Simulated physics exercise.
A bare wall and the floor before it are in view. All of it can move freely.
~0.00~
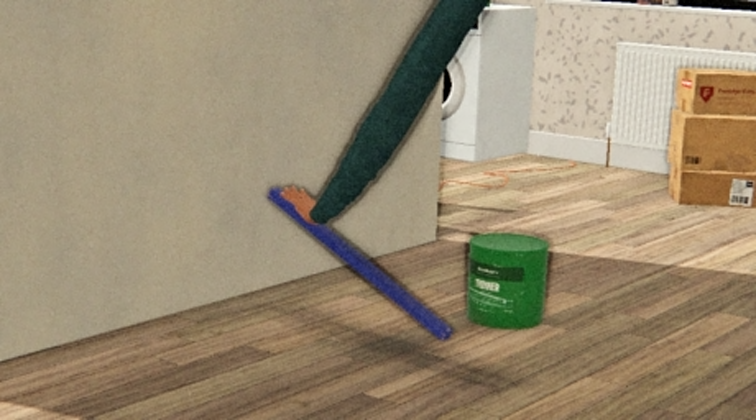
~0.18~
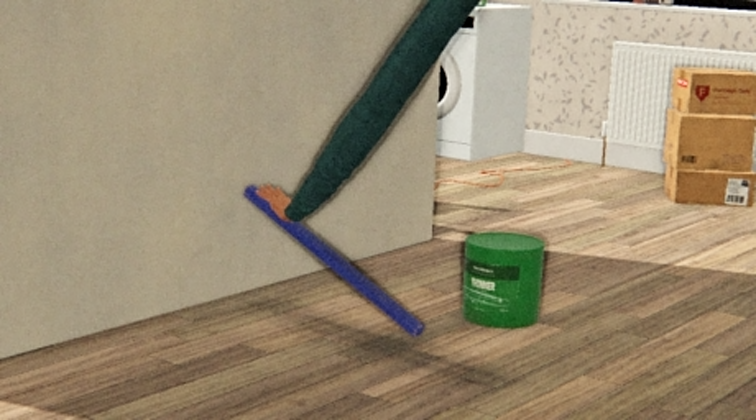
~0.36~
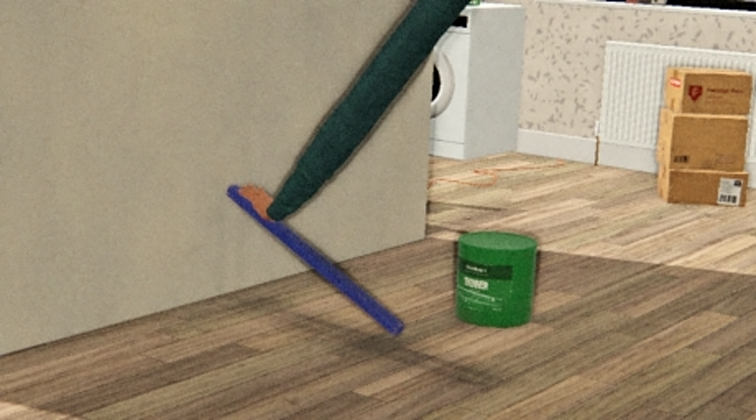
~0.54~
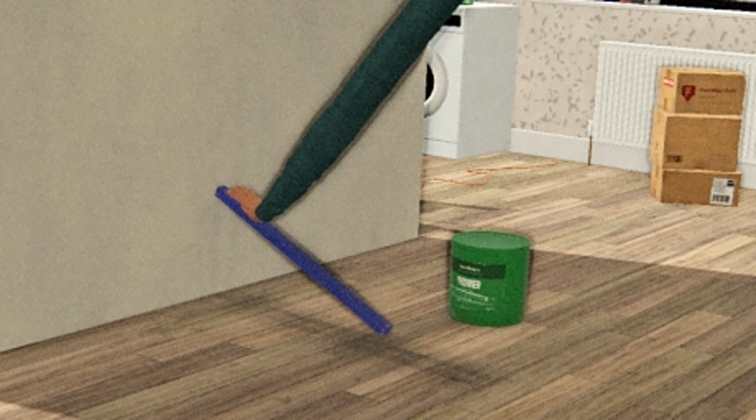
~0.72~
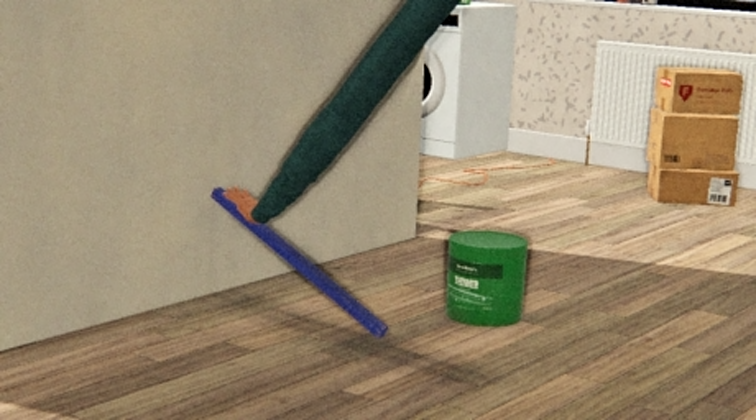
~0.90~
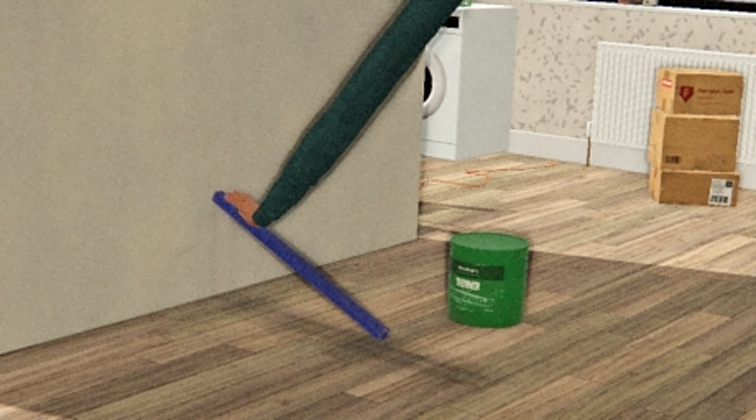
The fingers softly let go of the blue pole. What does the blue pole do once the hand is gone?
It comes down.
After 1.40 s, blue pole 15° lower than it was left near (303, 294).
After 1.50 s, blue pole 25° lower than it was left near (303, 312).
After 2.30 s, blue pole 25° lower than it was left near (304, 314).
At rest (4.5 s), moved from the start, blue pole; green pail in place. Seen from the same camera at the end, blue pole near (304, 314). The pole slides down.
